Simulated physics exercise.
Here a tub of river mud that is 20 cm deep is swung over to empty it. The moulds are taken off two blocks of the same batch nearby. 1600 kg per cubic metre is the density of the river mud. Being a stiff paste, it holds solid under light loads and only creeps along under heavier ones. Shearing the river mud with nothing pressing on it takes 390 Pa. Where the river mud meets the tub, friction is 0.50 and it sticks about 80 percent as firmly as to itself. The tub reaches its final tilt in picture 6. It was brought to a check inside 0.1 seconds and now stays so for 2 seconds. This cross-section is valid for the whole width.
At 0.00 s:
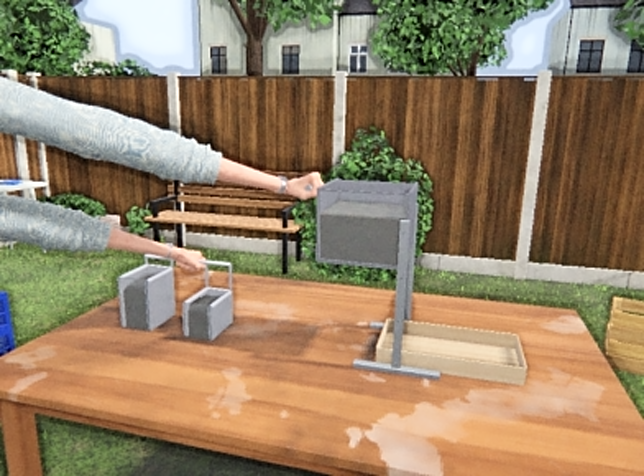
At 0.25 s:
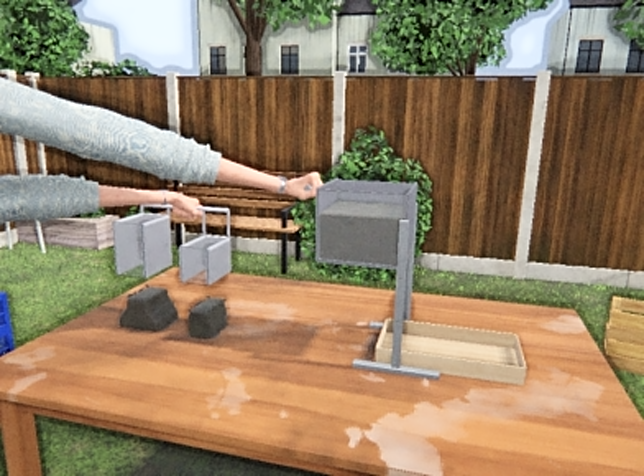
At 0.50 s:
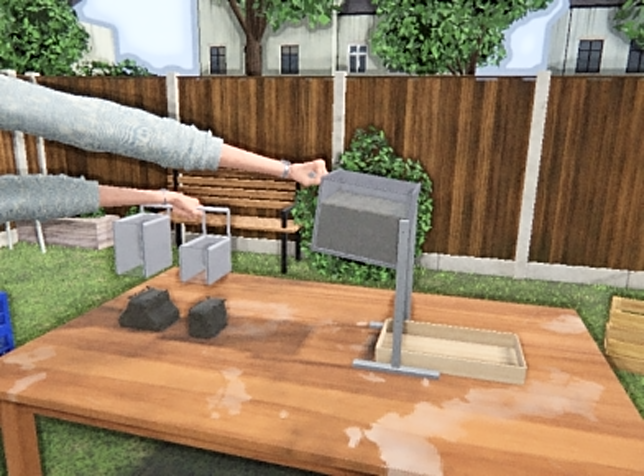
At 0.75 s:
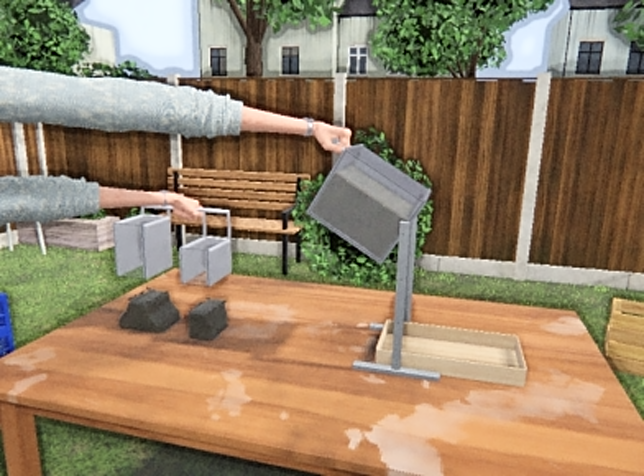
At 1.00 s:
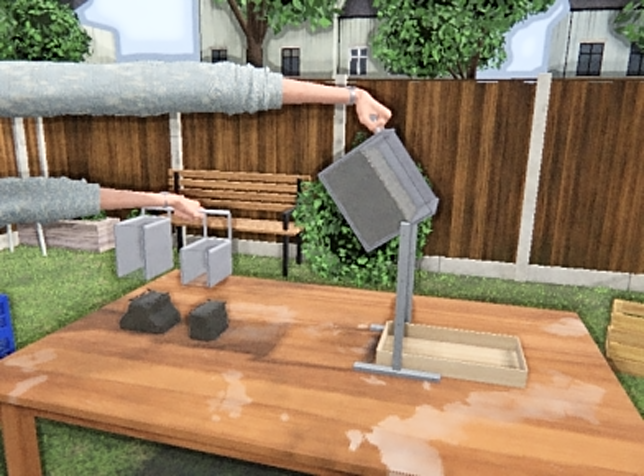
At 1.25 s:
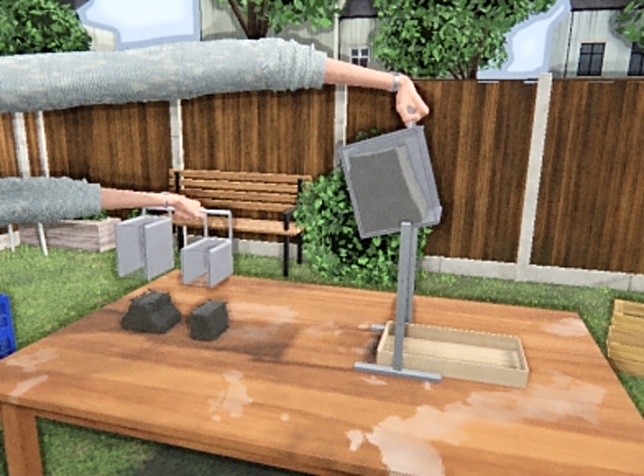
Two hands lift moulds off two dark mud blocks, then tilt a grey tub rightward.
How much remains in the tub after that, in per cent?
84 %.
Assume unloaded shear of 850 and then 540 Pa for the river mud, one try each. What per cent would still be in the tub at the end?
100 in a hundred, followed by 100 in a hundred.
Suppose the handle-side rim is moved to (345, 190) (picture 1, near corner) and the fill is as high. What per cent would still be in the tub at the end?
Near 100 per cent.
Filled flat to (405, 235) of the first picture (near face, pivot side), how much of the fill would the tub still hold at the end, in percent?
Then about 100 %.
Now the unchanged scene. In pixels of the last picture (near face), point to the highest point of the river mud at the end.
About (377, 174).
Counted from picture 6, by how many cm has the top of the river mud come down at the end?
7 cm.
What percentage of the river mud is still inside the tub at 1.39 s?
The tub holds around 100 % of the load then.
After 1.39 s, the tub is at 74 degrees and holds 99 %.
After 1.56 s, the tub is at 74 degrees and holds 90 %.
After 1.73 s, the tub is at 74 degrees and holds 85 %.
After 1.90 s, the tub is at 74 degrees and holds 84 %.
After 3.25 s, at the end, the tub is at 74 degrees and holds 84 %.
